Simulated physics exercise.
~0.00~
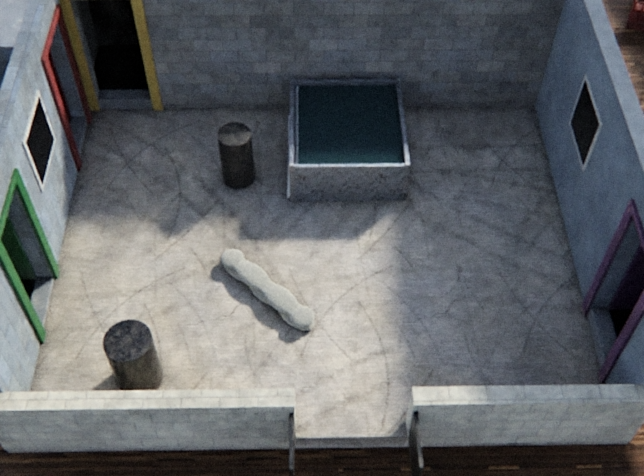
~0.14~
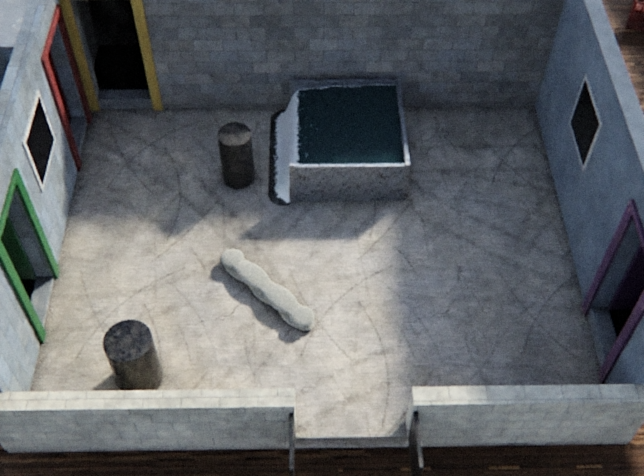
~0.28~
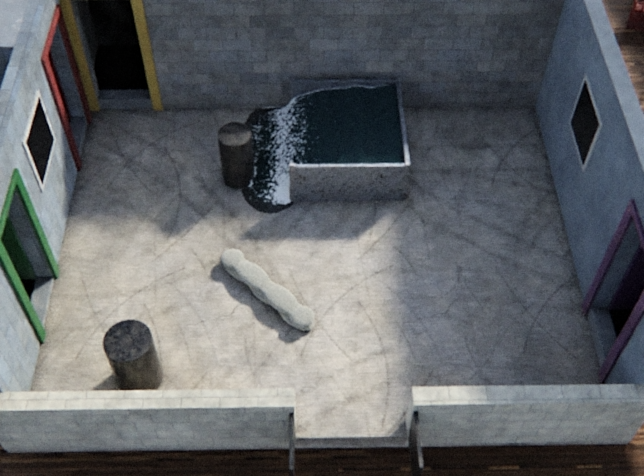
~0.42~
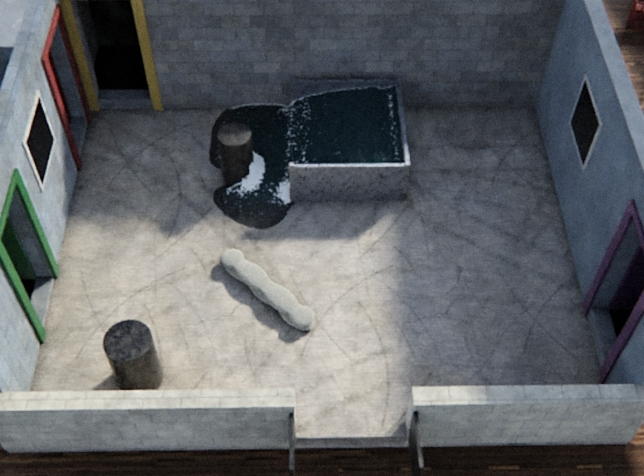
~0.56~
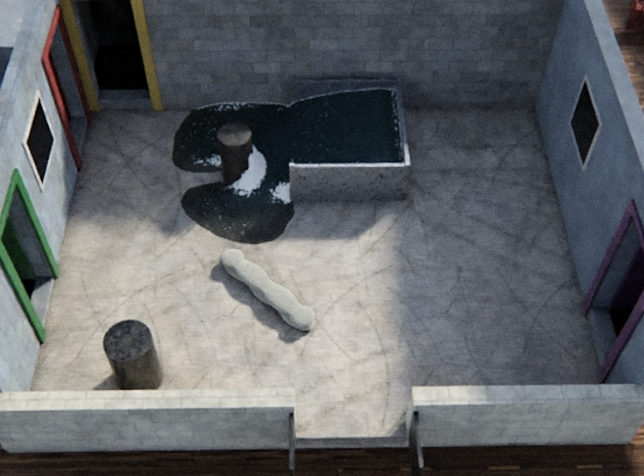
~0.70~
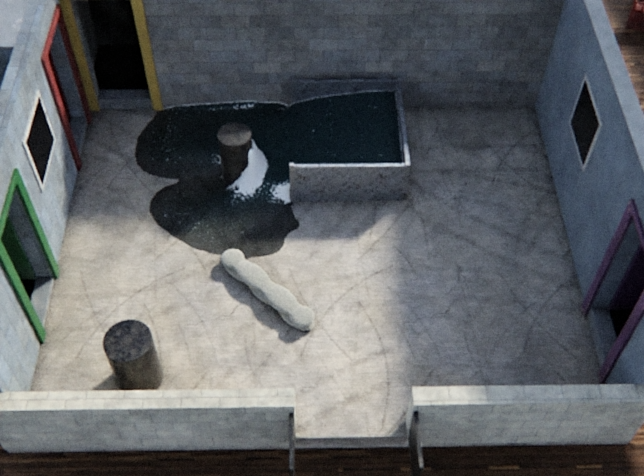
Water tank in a walled yard losing its left side, dark water pouring out around a pillar and spreading left across the floor.
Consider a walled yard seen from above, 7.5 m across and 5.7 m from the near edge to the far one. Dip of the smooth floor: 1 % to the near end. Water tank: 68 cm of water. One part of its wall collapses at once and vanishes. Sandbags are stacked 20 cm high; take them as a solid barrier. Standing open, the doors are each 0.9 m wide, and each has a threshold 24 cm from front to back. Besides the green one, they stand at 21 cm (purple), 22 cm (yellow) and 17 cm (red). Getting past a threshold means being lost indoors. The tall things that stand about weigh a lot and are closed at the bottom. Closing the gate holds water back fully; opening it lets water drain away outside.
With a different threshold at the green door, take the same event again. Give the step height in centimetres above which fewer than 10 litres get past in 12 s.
10.5 cm.
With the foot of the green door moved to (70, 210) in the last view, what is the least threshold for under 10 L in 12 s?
13.0 cm.
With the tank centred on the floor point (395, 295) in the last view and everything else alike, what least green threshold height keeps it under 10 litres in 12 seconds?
Roughly 13.0 cm is needed.
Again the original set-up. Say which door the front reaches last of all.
Last in order comes the purple door.
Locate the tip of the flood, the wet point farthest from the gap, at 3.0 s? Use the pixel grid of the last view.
Around pixel (25, 423).
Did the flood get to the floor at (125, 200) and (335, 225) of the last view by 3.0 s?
Note: Point one reached; point two not yet reached.
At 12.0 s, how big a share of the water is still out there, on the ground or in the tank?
Roughly 80 per cent of the water.
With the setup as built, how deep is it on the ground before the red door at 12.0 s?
About 2.5 cm.
After 1.4 s water covers 30 % of the floor, deepest (44 cm) near (91, 114); it has not reached the green door.
After 3.0 s water covers 45 % of the floor, deepest (28 cm) near (86, 137); 12 cm at the green door, 11 litres in over its 7 cm threshold.
After 12.0 s water covers 90 % of the floor, deepest (10 cm) near (110, 422); 6 cm at the green door, 46 litres in over its 7 cm threshold.
At the green door as built, the water arrived by 1.7 s and peaked near 13 cm at 2.6 s.
With a threshold of 9.5 cm, 17 litres would have come in within the 12 s; with 11.5 cm, 5 litres. So under 10 litres takes about 10.5 cm.
